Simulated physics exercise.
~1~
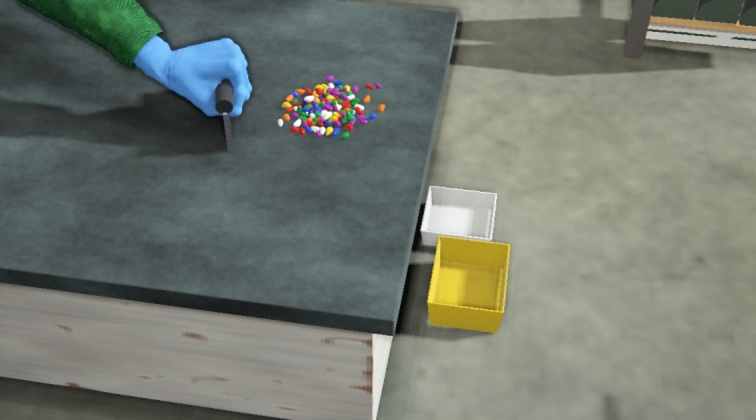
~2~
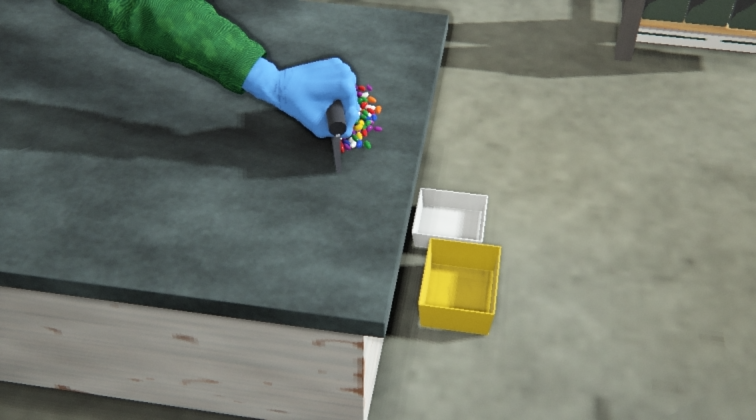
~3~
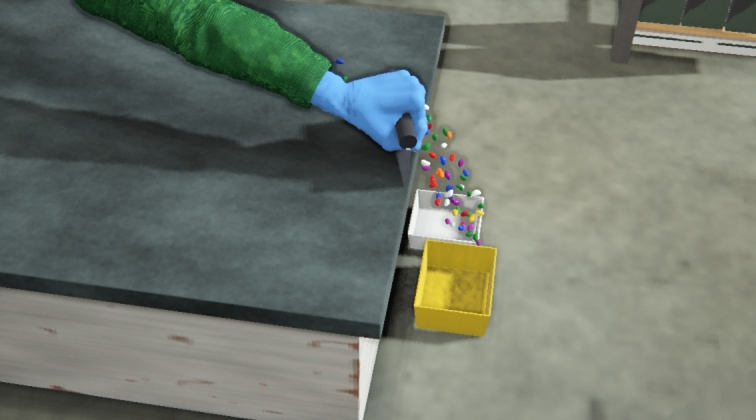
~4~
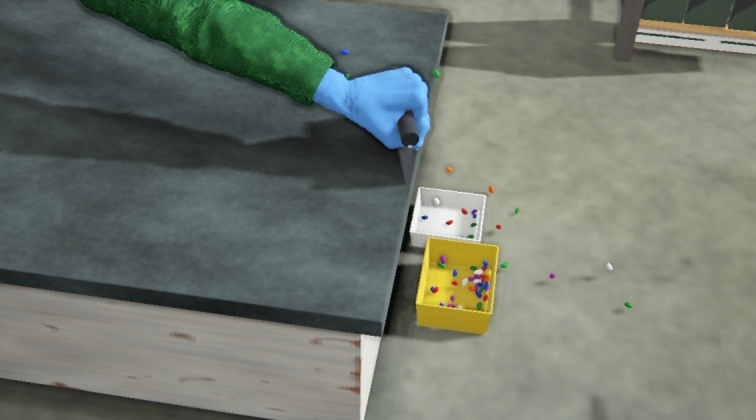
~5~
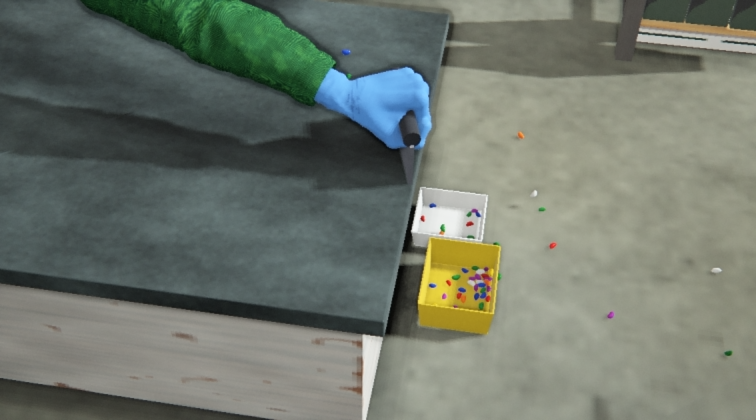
A gloved hand holding a scraper pushed a pile of colourful jelly beans rightward across a dark tabletop and over the edge, then stopped there as many dropped into the yellow tin, fewer into the white one, and some scattered across the floor.
